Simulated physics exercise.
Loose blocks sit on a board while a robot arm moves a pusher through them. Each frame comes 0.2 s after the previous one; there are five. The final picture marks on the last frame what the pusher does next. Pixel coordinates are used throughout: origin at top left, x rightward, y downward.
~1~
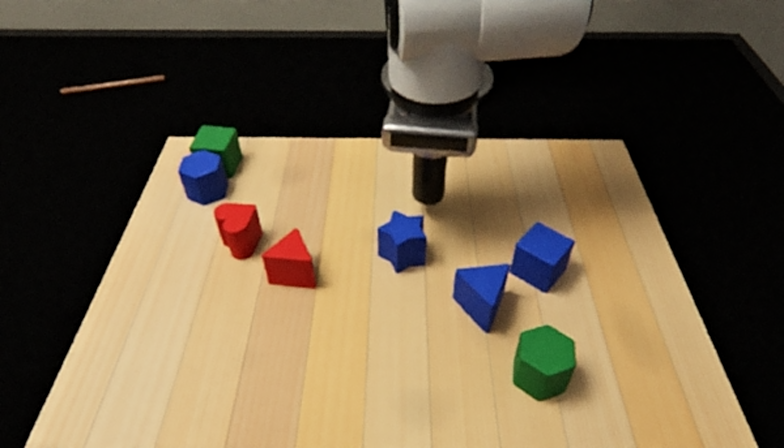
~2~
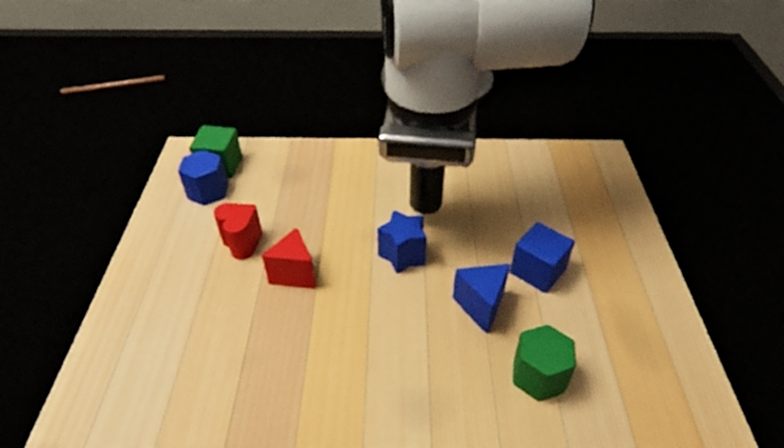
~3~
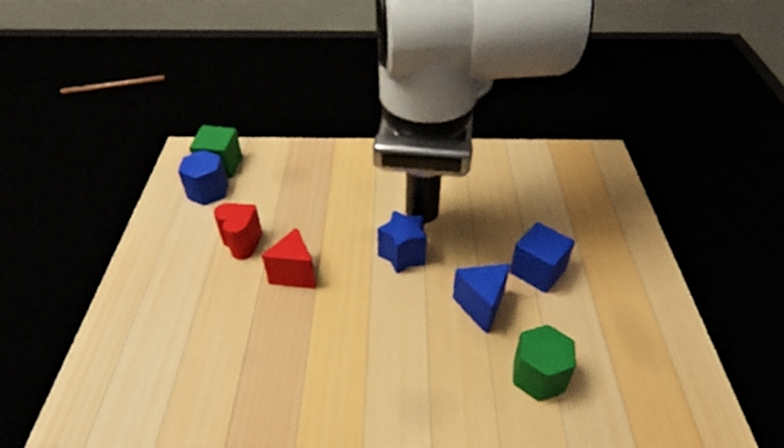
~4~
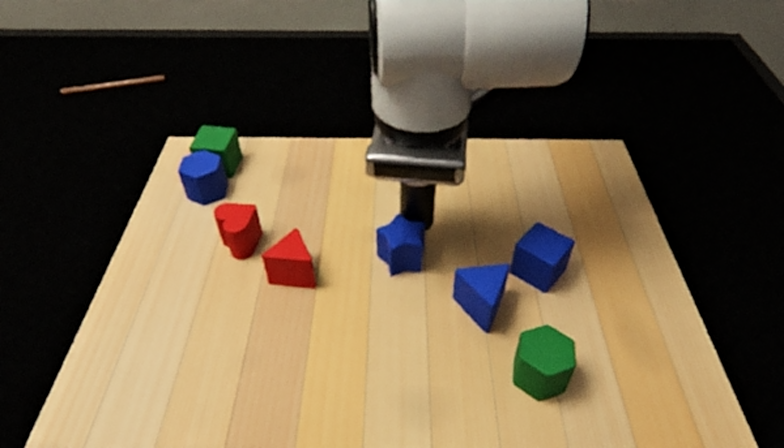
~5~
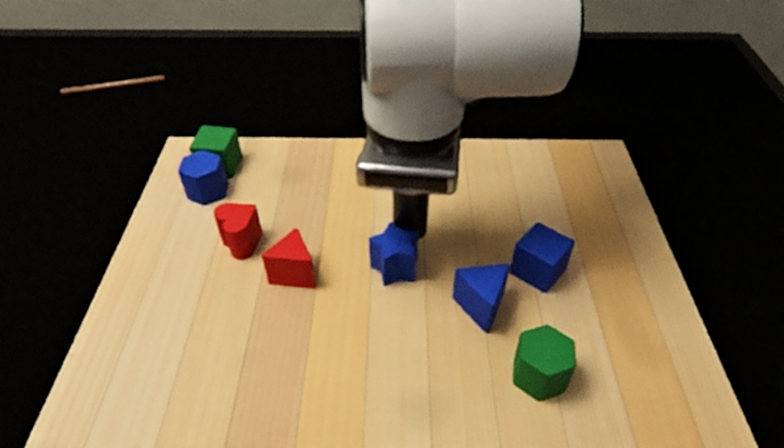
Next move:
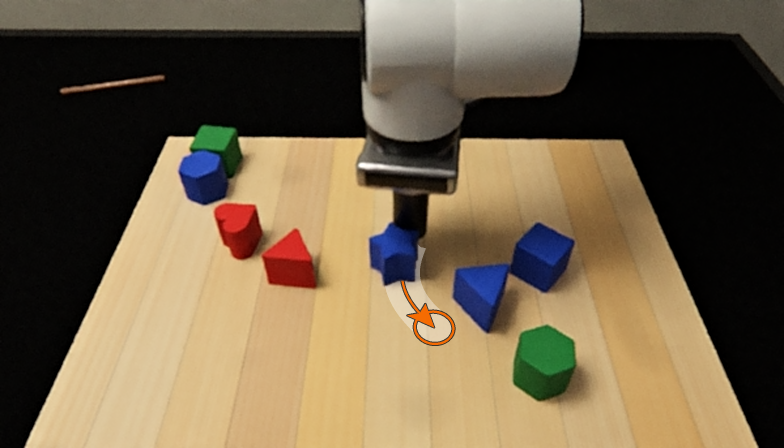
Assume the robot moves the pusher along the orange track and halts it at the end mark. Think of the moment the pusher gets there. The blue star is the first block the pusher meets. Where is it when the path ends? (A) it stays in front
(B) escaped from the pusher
B: Escaped from the pusher.
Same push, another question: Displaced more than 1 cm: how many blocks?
I'm going with one.
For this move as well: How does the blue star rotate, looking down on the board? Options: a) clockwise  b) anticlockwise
Correct choice: A.
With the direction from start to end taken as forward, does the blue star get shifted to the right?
Answer: Yes.
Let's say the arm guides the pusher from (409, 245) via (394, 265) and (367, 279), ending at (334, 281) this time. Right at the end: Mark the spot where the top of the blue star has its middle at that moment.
Its top centre is at about (354, 282).
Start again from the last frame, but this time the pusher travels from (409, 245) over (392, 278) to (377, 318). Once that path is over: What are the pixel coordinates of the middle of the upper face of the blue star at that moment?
The middle of the upper face of the blue star will lie at about (356, 319) in the picture.
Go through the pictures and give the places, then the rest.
The first picture shows pusher's lower end at (428, 196); blue star at (404, 226); blue triangular piece at (486, 279).
The second picture shows pusher at (426, 205); blocks still.
The third picture shows pusher at (422, 214); blocks still.
The fourth picture shows pusher at (417, 222); blue star at (402, 230).
The fifth picture shows pusher at (410, 231); blue star at (395, 240); blue triangular piece at (486, 279).
Drawn move, from (409, 245) through (402, 271) and (410, 301) to (434, 327).
On the path given first. One third of the way, pusher at (402, 259); blue star at (385, 269).
Two thirds of the way, pusher at (411, 287); blue star at (379, 291), turned 30° clockwise.
At the end, pusher at (435, 314); blue star at (380, 294), turned 45° clockwise; blue triangular piece still.
